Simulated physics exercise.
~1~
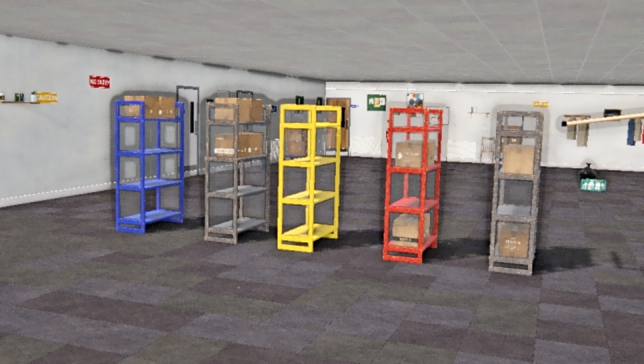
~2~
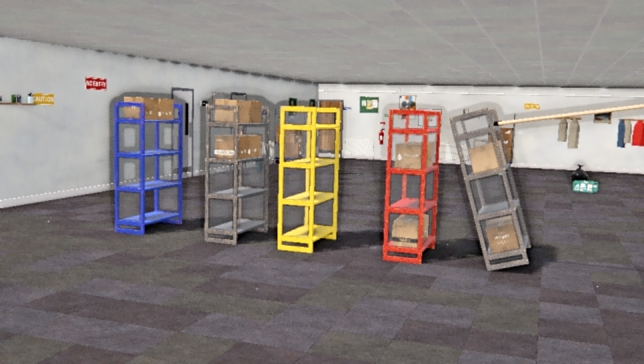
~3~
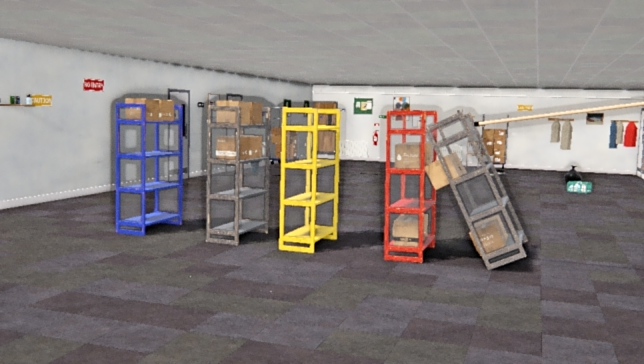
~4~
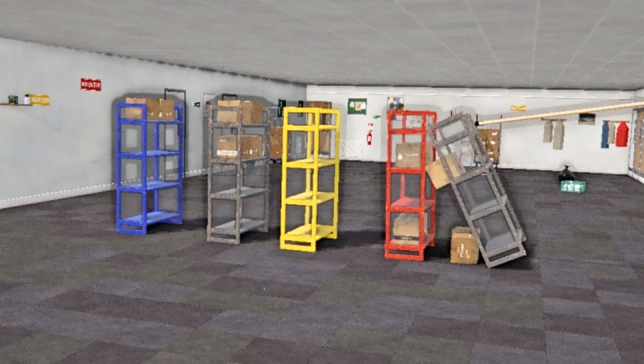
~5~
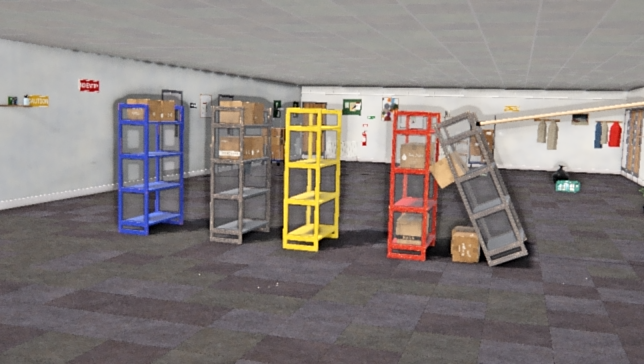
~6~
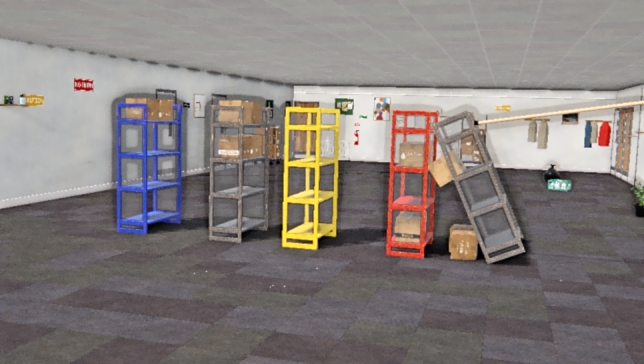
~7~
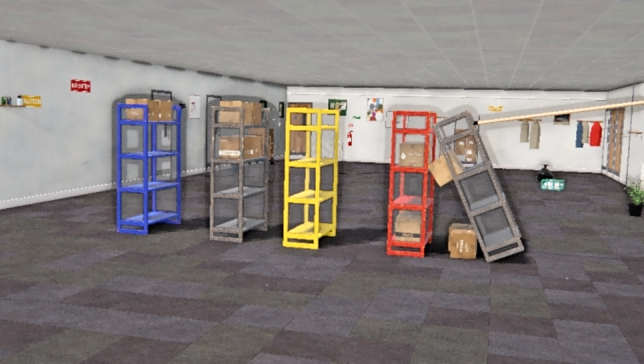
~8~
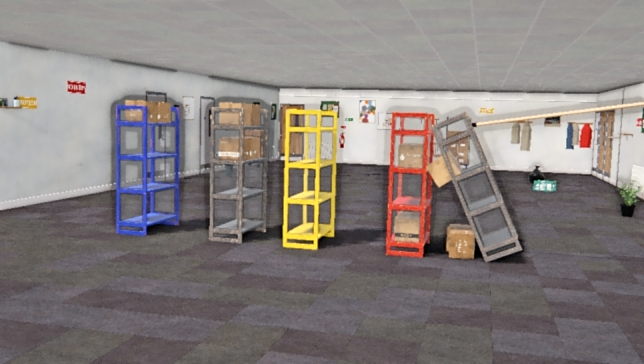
Grey shelf unit tipping left under a pole's push, its cartons sliding, and ending propped against the upright red unit.
